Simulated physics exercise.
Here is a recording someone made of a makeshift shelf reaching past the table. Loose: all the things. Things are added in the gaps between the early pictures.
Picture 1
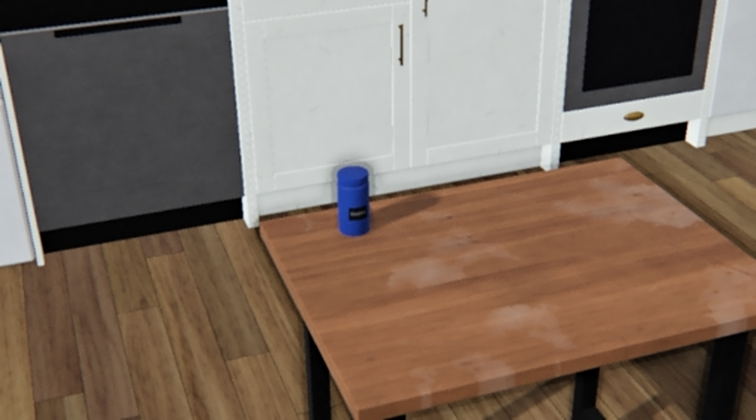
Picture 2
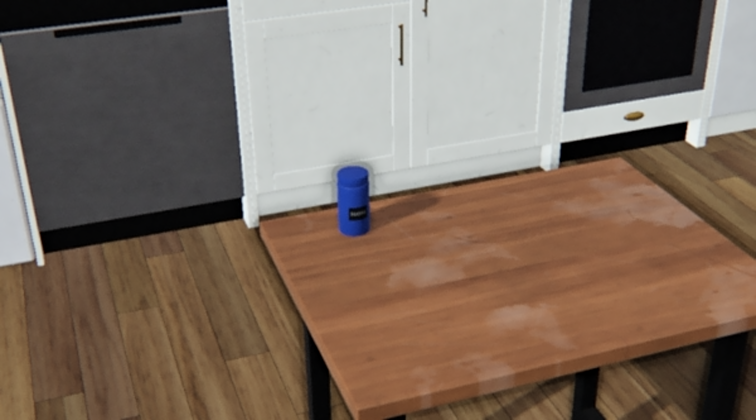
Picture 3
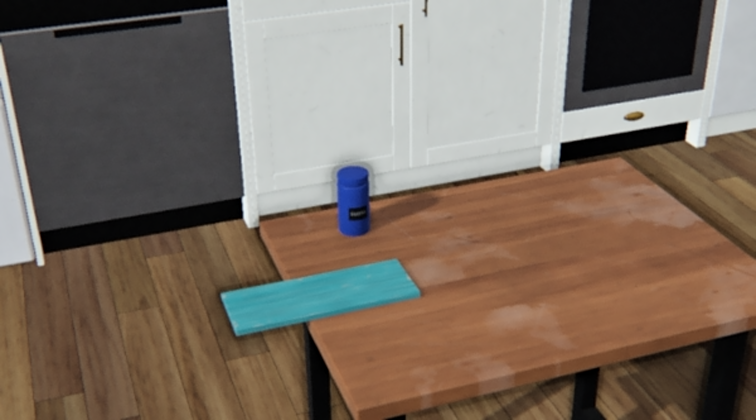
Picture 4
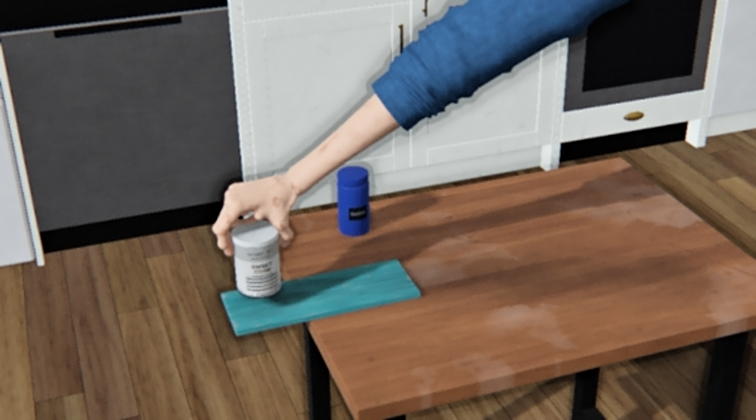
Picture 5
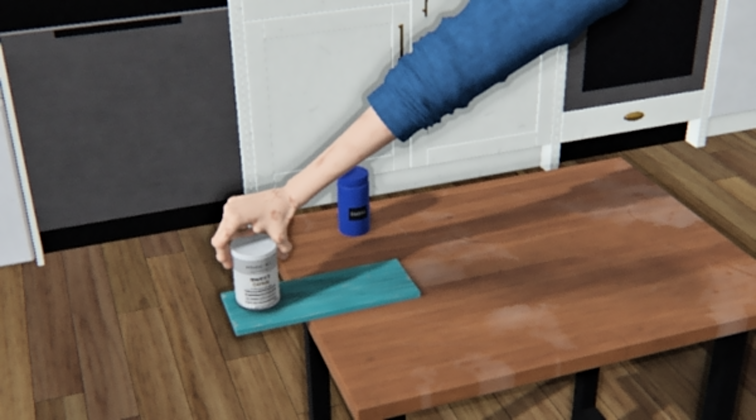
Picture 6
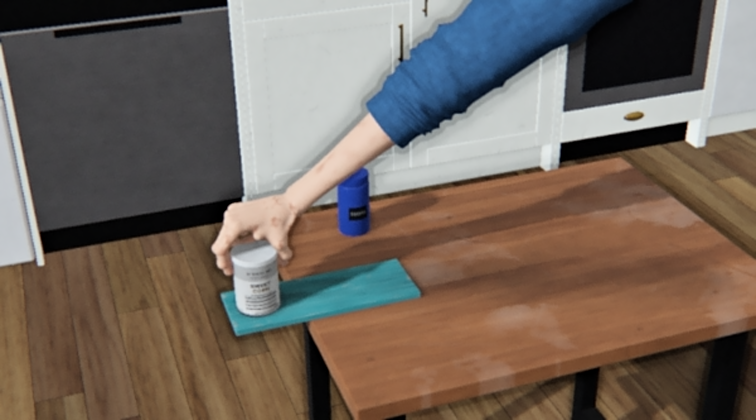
On a wooden table, a turquoise board appears, then a hand lowers a white tin onto it.
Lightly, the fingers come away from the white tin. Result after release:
Looks to me like it loses the fight and drops.
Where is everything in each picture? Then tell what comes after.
The last thing is not in view yet, in the first picture.
The last thing is not in view yet, in the second picture.
The last thing is not in view yet; turquoise board (321, 295), in the third picture.
Still above its spot; white tin (257, 259); turquoise board (321, 295), in the fourth picture.
Still above its spot; white tin (256, 272); turquoise board (321, 295), in the fifth picture.
In place under the hand; white tin (256, 278); turquoise board (321, 295), in the sixth picture.
Then, 0.50 s after the last picture, turquoise board and white tin now down on the floor or falling.
Then, 0.70 s after the last picture, things are still on the move.
By the end, down on the floor or falling, turquoise board and white tin; blue jar in place. The board goes over.
